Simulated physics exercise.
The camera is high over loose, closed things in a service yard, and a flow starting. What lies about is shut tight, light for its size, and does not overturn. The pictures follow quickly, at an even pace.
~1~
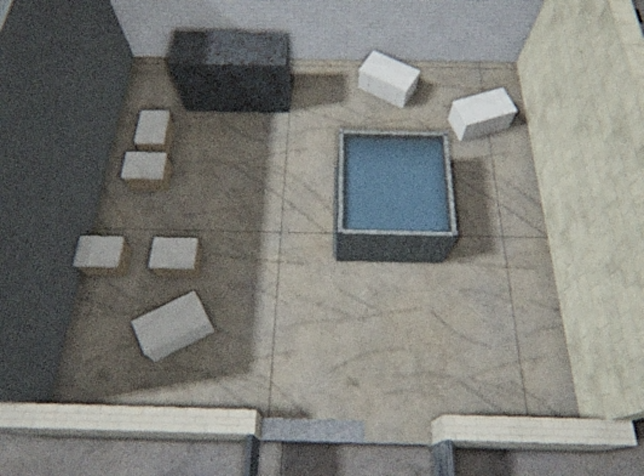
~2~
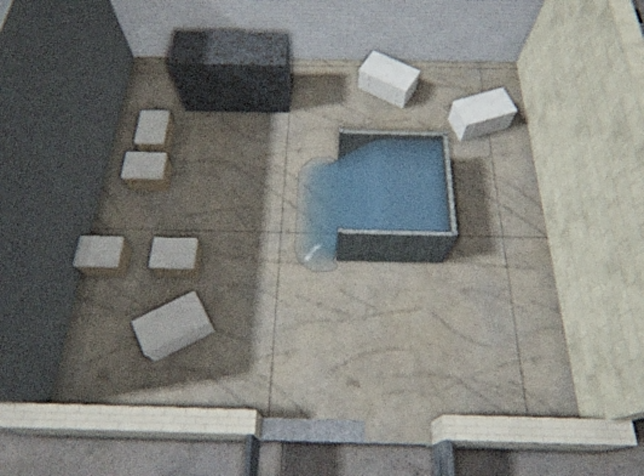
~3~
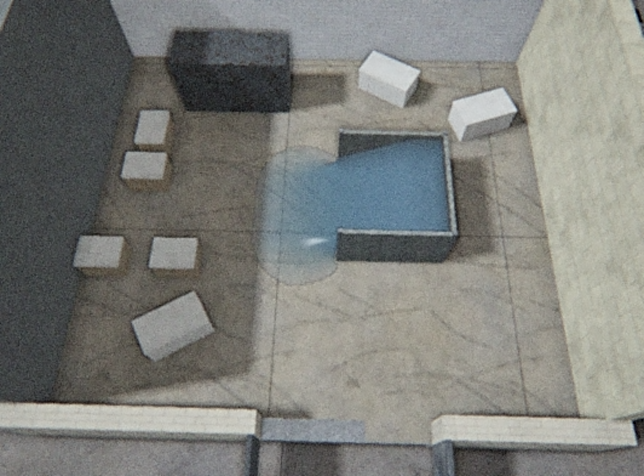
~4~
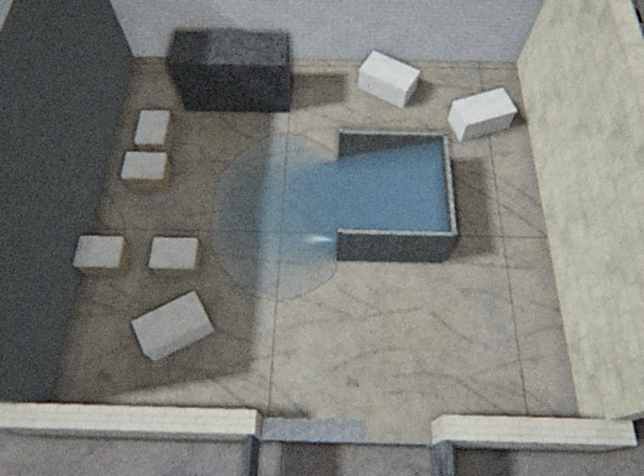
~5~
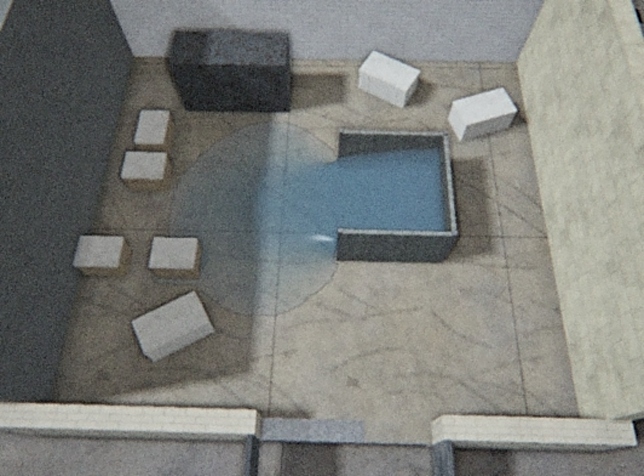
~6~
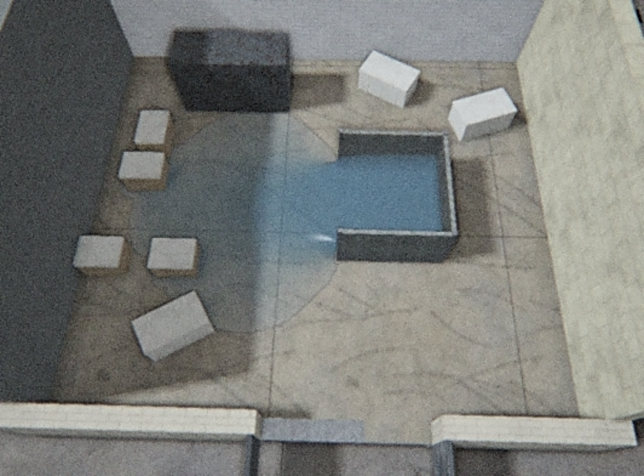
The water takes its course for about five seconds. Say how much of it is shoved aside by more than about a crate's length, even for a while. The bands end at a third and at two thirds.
Share: At least two thirds.
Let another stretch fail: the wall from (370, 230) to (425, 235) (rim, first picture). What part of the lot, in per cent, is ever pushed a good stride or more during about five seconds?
Near 0 in a hundred.
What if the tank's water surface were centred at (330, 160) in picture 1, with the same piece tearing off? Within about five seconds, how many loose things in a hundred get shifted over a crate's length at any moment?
Roughly 90 per cent.
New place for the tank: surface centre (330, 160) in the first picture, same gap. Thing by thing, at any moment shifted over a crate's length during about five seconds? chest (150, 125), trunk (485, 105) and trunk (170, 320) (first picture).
In that order: Swept aside, under that, swept aside.
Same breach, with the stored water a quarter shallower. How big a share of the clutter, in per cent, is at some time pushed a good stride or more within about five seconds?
Roughly 70 per cent.
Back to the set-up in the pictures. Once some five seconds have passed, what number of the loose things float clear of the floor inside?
I count 4.
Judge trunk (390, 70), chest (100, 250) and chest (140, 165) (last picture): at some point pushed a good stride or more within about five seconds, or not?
In turn: Less than that, that far or more, that far or more.
A moment on, 0 of 7 are well off their spots; 2 afloat.
Next, 4 of 7 are well off their spots; 4 afloat.
Later, 4 of 7 are well off their spots; 5 afloat.
In the end, 5 of 7 are well off their spots, and 5 have been at some point; 4 afloat.
